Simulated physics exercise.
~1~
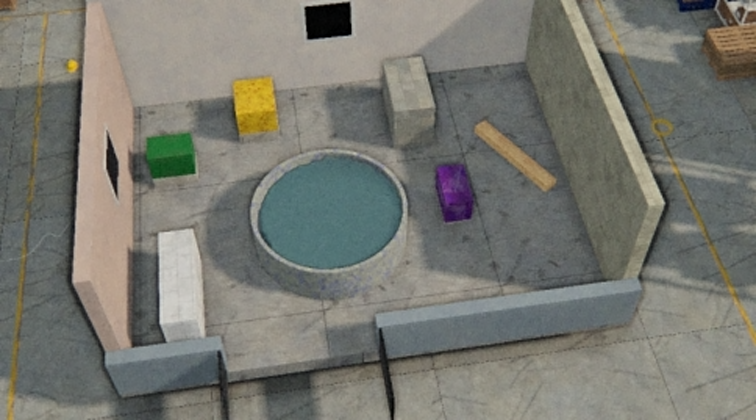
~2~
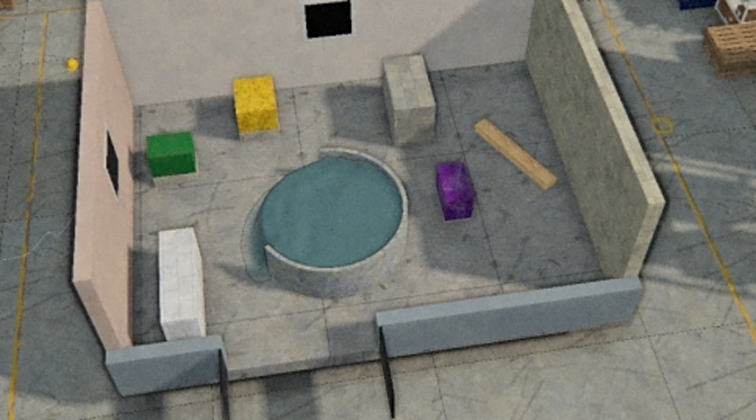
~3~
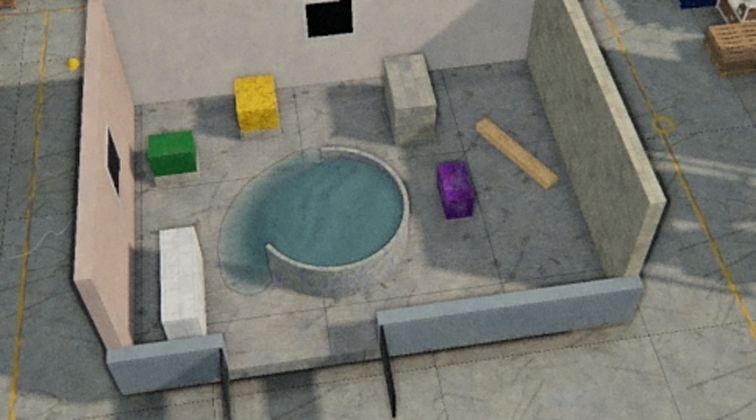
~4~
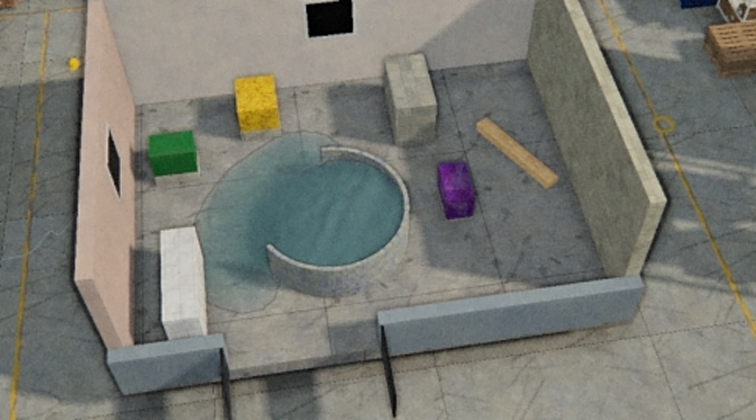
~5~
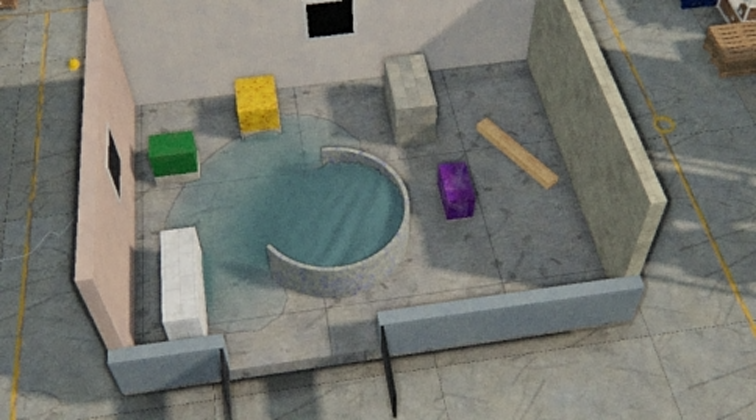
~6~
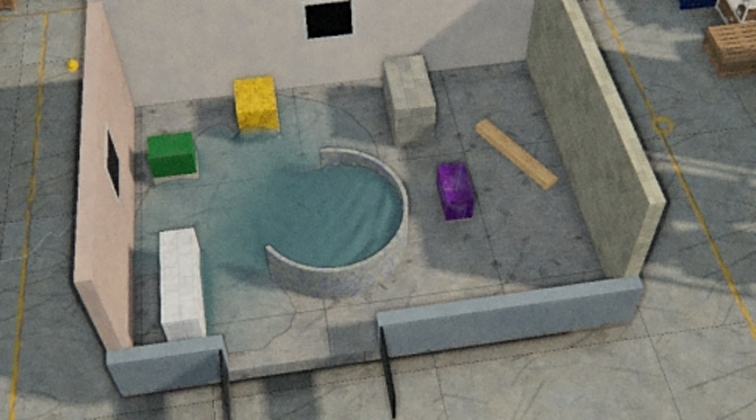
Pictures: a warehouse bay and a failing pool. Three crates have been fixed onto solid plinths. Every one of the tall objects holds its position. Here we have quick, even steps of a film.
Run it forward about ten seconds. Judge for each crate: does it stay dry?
The purple crate: No, it gets wet. The yellow crate: No, it gets wet. The green crate: No, it gets wet.
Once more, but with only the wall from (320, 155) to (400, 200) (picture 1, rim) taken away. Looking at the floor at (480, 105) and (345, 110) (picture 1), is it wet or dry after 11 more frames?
Taking them in turn: Underwater, then underwater.
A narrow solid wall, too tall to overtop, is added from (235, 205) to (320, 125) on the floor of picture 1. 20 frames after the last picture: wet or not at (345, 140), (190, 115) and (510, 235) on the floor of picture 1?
Taking the three spots in order: Soaked, soaked, spared.
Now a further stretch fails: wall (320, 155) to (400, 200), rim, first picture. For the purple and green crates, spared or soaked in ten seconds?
My take: The purple one gets flooded, while the green one stays clear.
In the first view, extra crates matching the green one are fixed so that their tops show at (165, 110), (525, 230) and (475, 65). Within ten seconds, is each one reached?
Result, in sequence: Is inundated, is missed, is missed.
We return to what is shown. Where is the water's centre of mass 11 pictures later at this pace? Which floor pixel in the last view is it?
About (241, 202) in the last view.
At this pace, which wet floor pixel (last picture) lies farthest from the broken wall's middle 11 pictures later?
Estimated pixel: (415, 77).
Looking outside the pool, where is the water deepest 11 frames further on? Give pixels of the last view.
I'd go with (153, 109) as the deepest place.
A moment on, water covers 35 % of the floor; the purple crate not reached, the yellow crate water round its plinth, the green crate water round its plinth.
Next, water covers 45 % of the floor; the purple crate not reached, the yellow crate water round its plinth, the green crate water round its plinth.
Then, water covers 50 % of the floor; the purple crate not reached, the yellow crate water round its plinth, the green crate water round its plinth.
Later, water covers 75 % of the floor; the purple crate water round its plinth, the yellow crate water round its plinth, the green crate water round its plinth.
In the end, water covers 95 % of the floor; the purple crate was topped, the yellow crate was topped, the green crate was topped.
